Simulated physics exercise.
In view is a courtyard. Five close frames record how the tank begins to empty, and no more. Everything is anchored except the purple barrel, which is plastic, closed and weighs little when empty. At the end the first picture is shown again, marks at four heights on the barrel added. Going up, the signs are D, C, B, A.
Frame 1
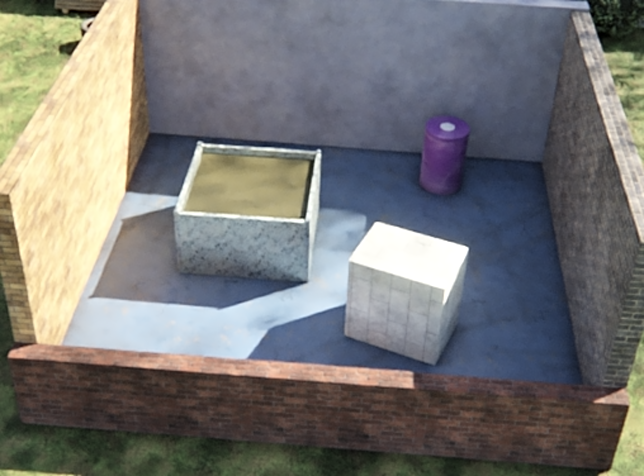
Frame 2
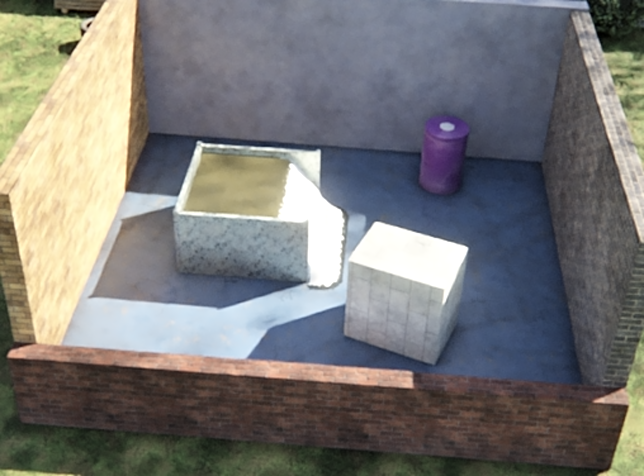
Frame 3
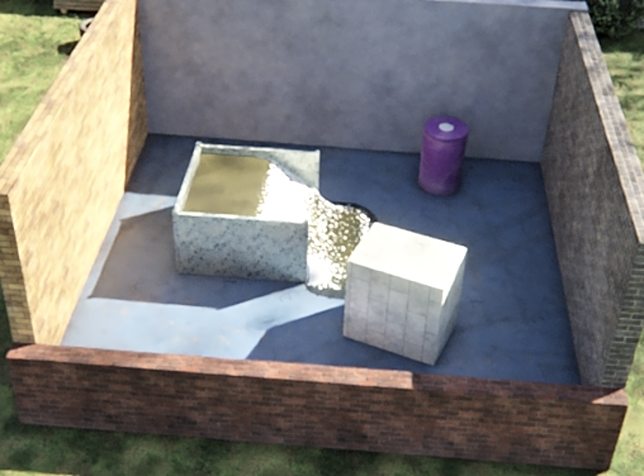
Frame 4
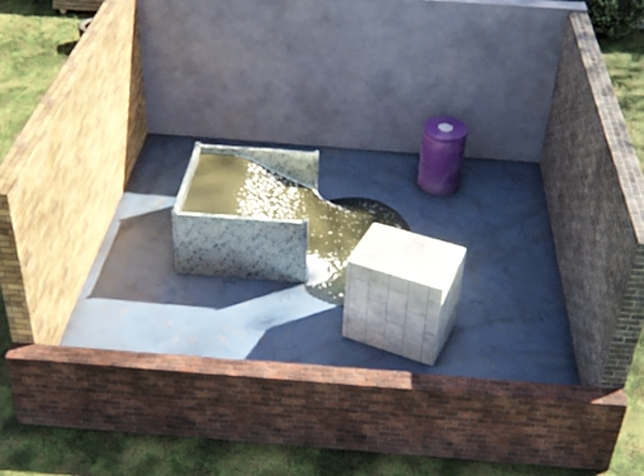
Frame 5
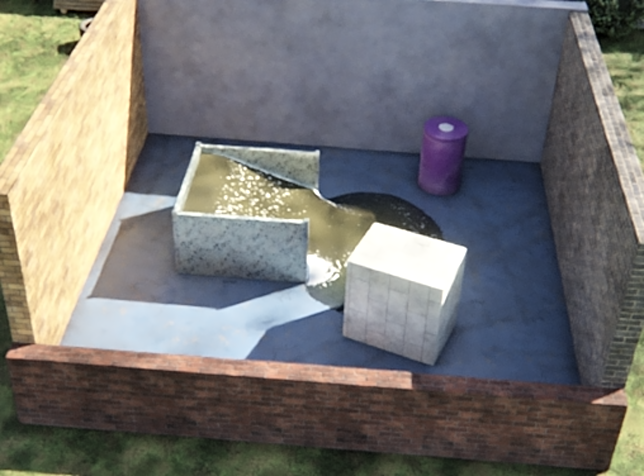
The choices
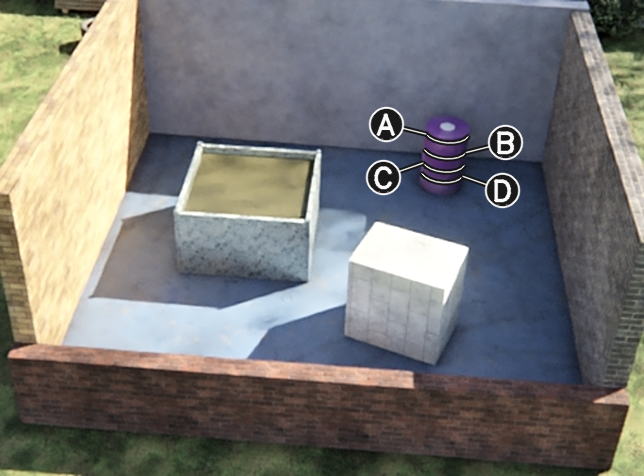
A walled courtyard with a dark, smooth floor, brick walls at the sides and front and a plain grey wall behind, is seen from above by a still camera. A speckled pale tank of murky yellowish water stands left of centre, a whitish block right of it, and a purple barrel at the back right. Water pours from the tank's right side and spreads across the floor behind the block.
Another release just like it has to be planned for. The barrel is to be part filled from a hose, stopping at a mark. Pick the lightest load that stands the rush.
Go for D.
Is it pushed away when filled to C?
No, not at all.
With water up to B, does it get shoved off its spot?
No, not at all.
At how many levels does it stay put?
All of them.
On the marked copy, A at (447, 142); B at (445, 158); C at (443, 172); D at (442, 182); from the bottom up D, C, B, A.
For mark A, it does not move.
For mark B, it does not move.
For mark C, it does not move.
For mark D, it does not move.
